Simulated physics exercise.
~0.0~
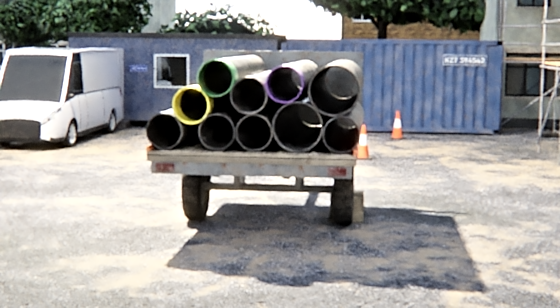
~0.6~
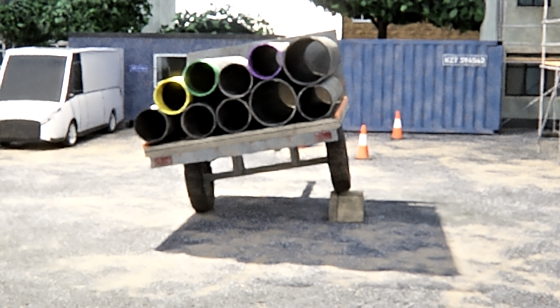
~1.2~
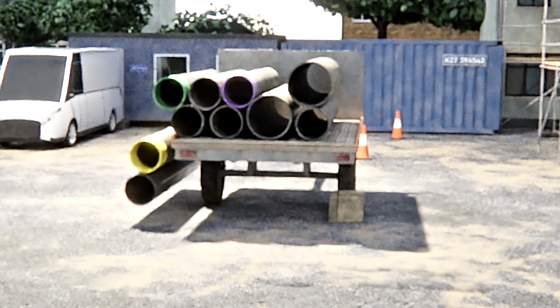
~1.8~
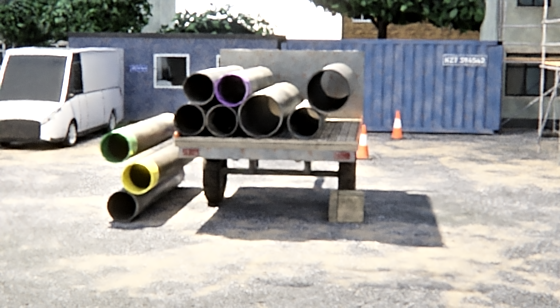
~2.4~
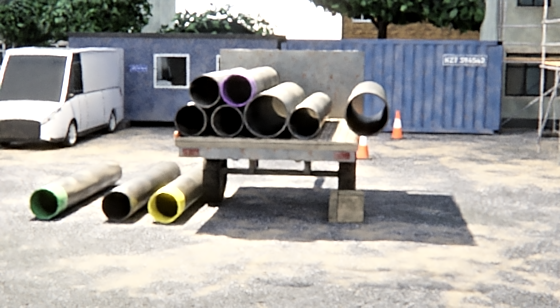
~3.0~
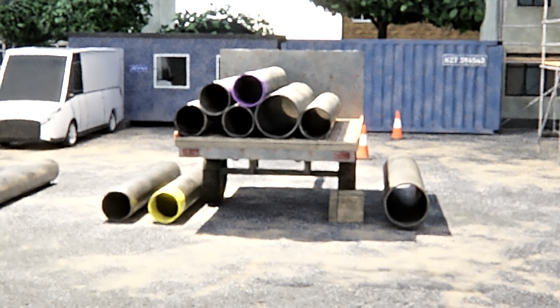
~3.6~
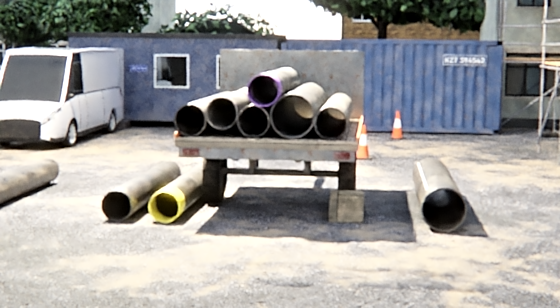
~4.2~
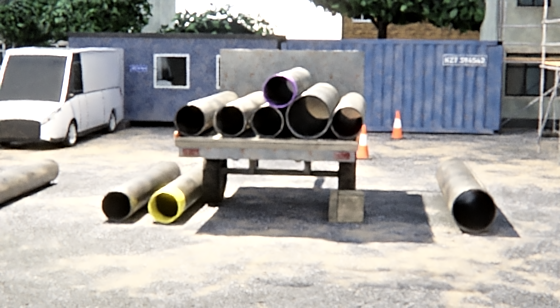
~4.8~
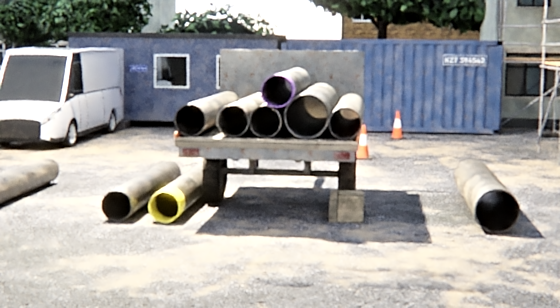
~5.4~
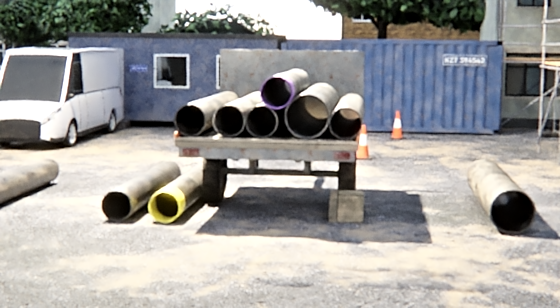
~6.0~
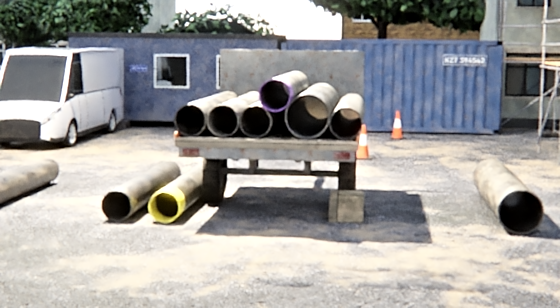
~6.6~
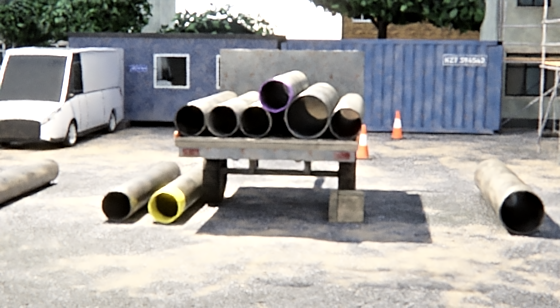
In a sunlit gravel yard with a white van and blue containers behind, a flat trailer stands loaded with hollow steel pipes, their ends facing the viewer. It creeps over a block beneath its right wheel, tilting down to the left, and the pipes shift that way. As the deck levels, the yellow-ended pipe and a plain one drop off the left side, followed by the green. Then a plain pipe falls off the right edge and rolls a little farther right. The green has rolled out toward the left, while the purple settles atop the pipes still on the deck.
